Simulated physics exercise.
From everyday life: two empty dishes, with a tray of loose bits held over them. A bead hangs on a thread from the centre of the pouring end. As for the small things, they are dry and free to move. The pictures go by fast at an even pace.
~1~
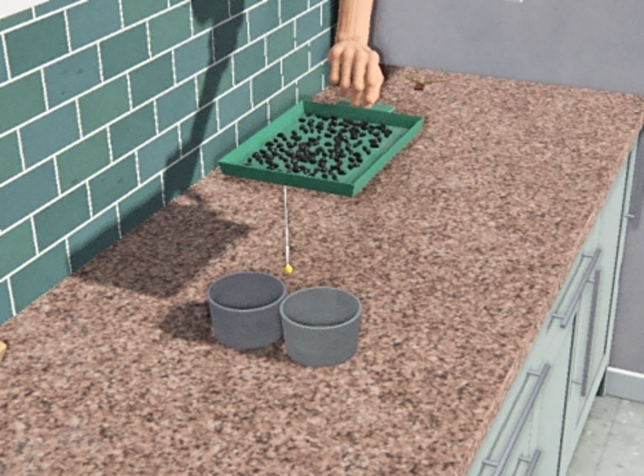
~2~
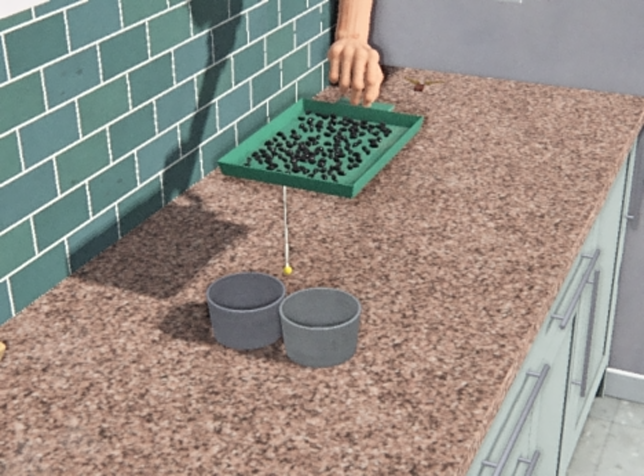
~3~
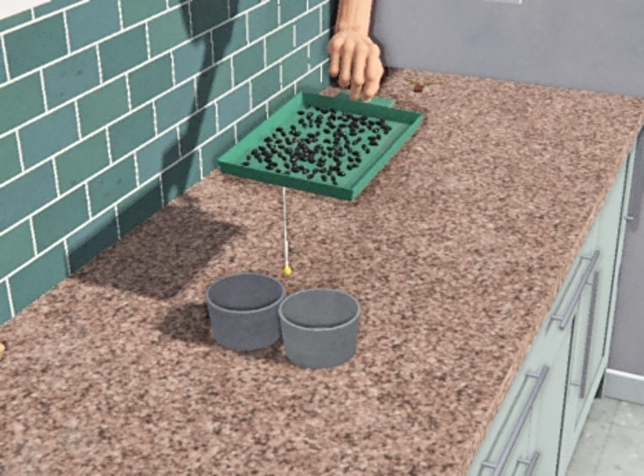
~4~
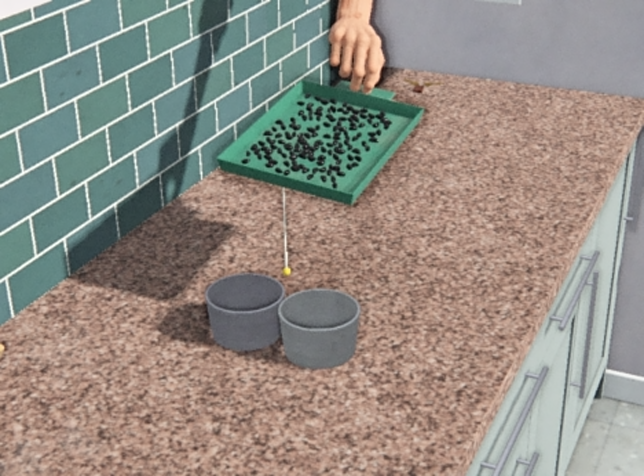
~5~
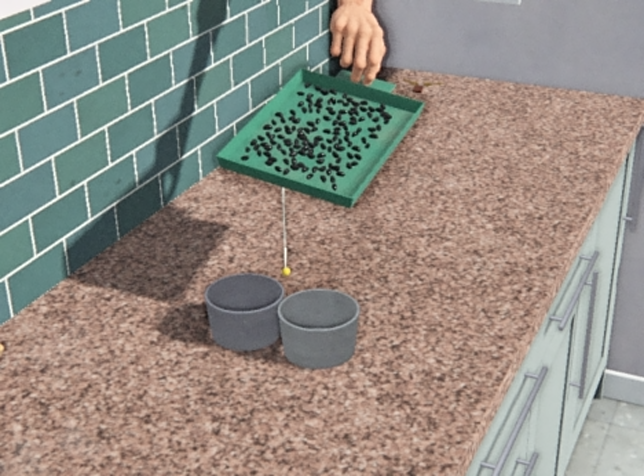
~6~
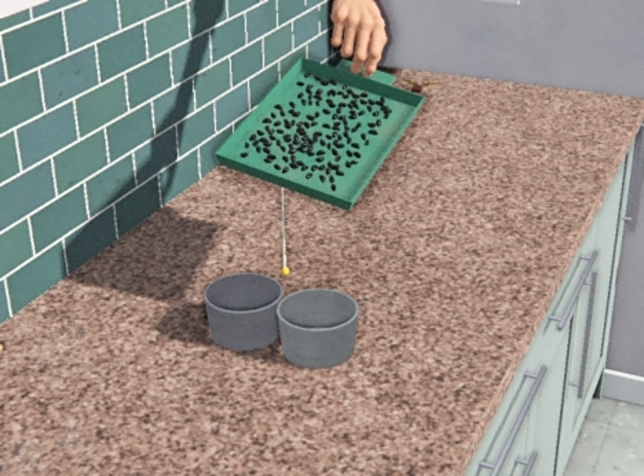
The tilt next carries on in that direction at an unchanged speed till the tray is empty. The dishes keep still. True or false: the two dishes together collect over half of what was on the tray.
False, they collect less than half.
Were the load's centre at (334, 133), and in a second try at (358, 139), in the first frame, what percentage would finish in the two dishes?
About 30 %, then about 20 %.
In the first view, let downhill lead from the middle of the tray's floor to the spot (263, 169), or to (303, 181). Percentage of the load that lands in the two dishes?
Lab note: Try one about 30 %, try two about 90 %.
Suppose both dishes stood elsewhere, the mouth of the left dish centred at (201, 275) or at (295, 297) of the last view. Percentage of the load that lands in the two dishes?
Around 0 % followed by around 30 %.
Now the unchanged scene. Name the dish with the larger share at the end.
The fuller one is the one on the right.
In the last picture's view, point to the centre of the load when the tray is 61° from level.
Roughly at (339, 173).
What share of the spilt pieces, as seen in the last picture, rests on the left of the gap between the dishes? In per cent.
0 %, roughly.
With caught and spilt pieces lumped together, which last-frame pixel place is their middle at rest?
Near (351, 332), more or less.
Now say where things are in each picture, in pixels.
In the first frame, corners of the pouring end at (223, 161) and (352, 183), level; middle of the load at (320, 149), black beans; left dish at (229, 325); right dish at (304, 343); bead on its thread at (288, 270).
In the second frame, corners of the pouring end at (222, 160) and (352, 184), level; middle of the load at (319, 149).
In the third frame, corners of the pouring end at (222, 160) and (351, 187), tipped barely, lowest at the right corner; middle of the load at (319, 147).
In the fourth frame, corners of the pouring end at (221, 157) and (351, 192), tipped a little, lowest at the right corner; middle of the load at (319, 143).
In the fifth frame, corners of the pouring end at (221, 155) and (351, 195), tipped a little, lowest at the right corner; middle of the load at (319, 138).
In the sixth frame, corners of the pouring end at (220, 152) and (350, 199), tipped clearly, lowest at the right corner; middle of the load at (318, 134); left dish at (226, 327); right dish at (301, 345).
Soon after the last picture, tray tipped steeply; nearly all on the tray; a stray few in the air.
A little later, tray tipped past a quarter turn; most on the tray; a small part in the right dish; a small part outside both; a stray few in the air.
Later still, tray tipped past a quarter turn; about a third in the right dish; about two thirds outside both.
At rest, tray tipped past a quarter turn; about a third in the right dish; none in the left dish; about two thirds outside both.
